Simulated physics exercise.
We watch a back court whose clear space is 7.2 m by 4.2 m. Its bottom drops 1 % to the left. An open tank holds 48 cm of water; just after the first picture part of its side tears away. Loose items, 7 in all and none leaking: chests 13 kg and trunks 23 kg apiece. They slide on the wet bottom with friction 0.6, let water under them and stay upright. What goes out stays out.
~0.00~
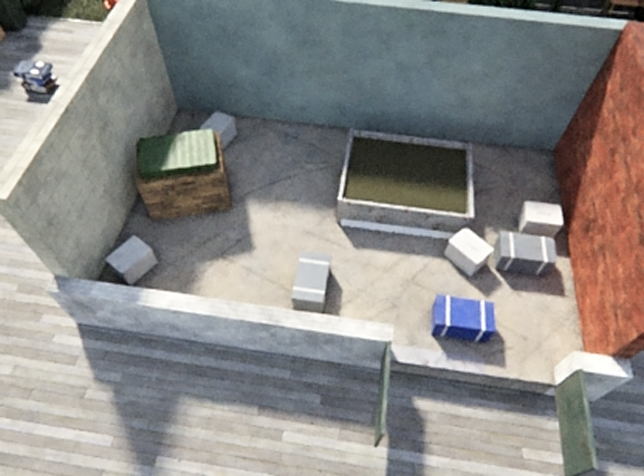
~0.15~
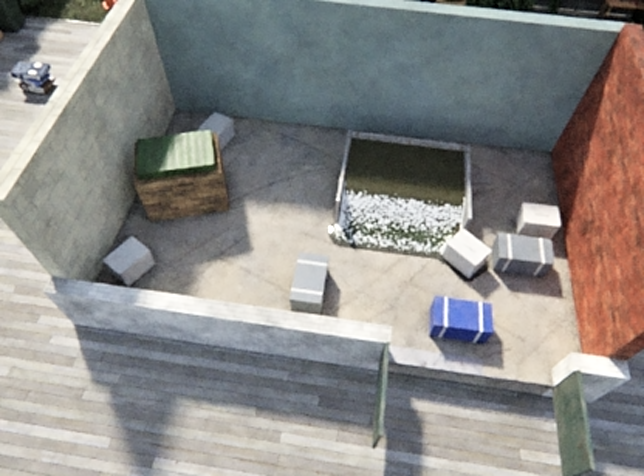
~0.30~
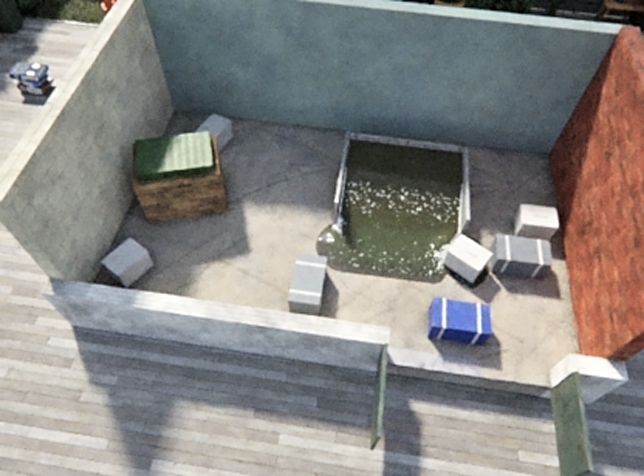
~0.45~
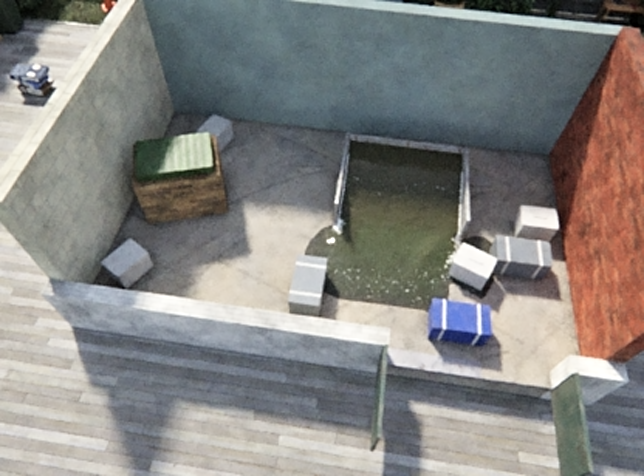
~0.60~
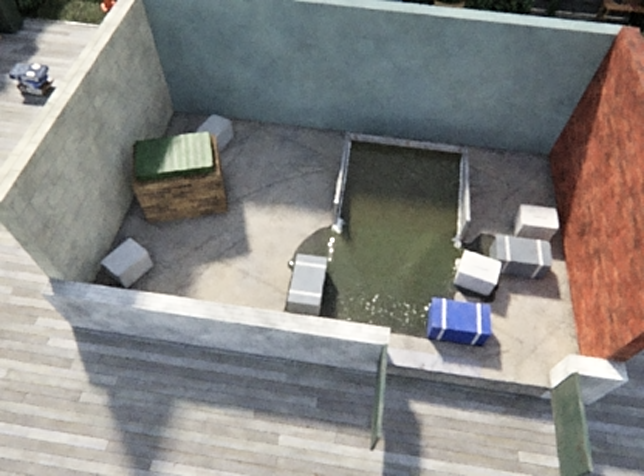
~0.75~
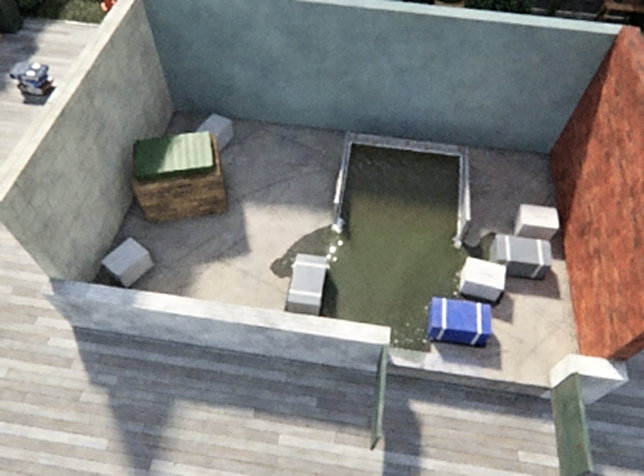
To begin with, a tank of murky water stands in a walled court among scattered boxes and a blue trunk. Its near side gives way and white, frothy water bursts out, then spreads in a dark green sheet to the front wall, nudging one white box slightly while the trunk stays put.
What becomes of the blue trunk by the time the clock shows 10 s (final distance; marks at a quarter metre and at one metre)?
Blue trunk gets carried off.
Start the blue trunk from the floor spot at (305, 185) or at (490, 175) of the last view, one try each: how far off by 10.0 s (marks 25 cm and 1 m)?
In that order: It holds its place; it stays put.
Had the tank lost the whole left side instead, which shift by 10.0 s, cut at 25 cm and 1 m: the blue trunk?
Then the blue trunk stays put.
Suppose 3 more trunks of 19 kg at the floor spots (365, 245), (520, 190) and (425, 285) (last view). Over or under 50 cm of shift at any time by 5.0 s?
In that order: More, under, over.
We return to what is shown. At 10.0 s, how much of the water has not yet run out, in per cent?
Some 54 per cent remains.
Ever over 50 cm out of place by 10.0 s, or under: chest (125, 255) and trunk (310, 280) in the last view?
In turn: More, over.
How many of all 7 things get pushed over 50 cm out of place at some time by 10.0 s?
That makes 4.
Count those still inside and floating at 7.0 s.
At that moment 2.
After 2.0 s the blue trunk has gone out; 1 of 7 are out; 0 afloat.
After 4.5 s the blue trunk has gone out; 1 of 7 are out; 2 afloat.
After 7.0 s the blue trunk has gone out; 1 of 7 are out; 2 afloat.
After 10.0 s the blue trunk has gone out; 1 of 7 are out; 1 afloat.
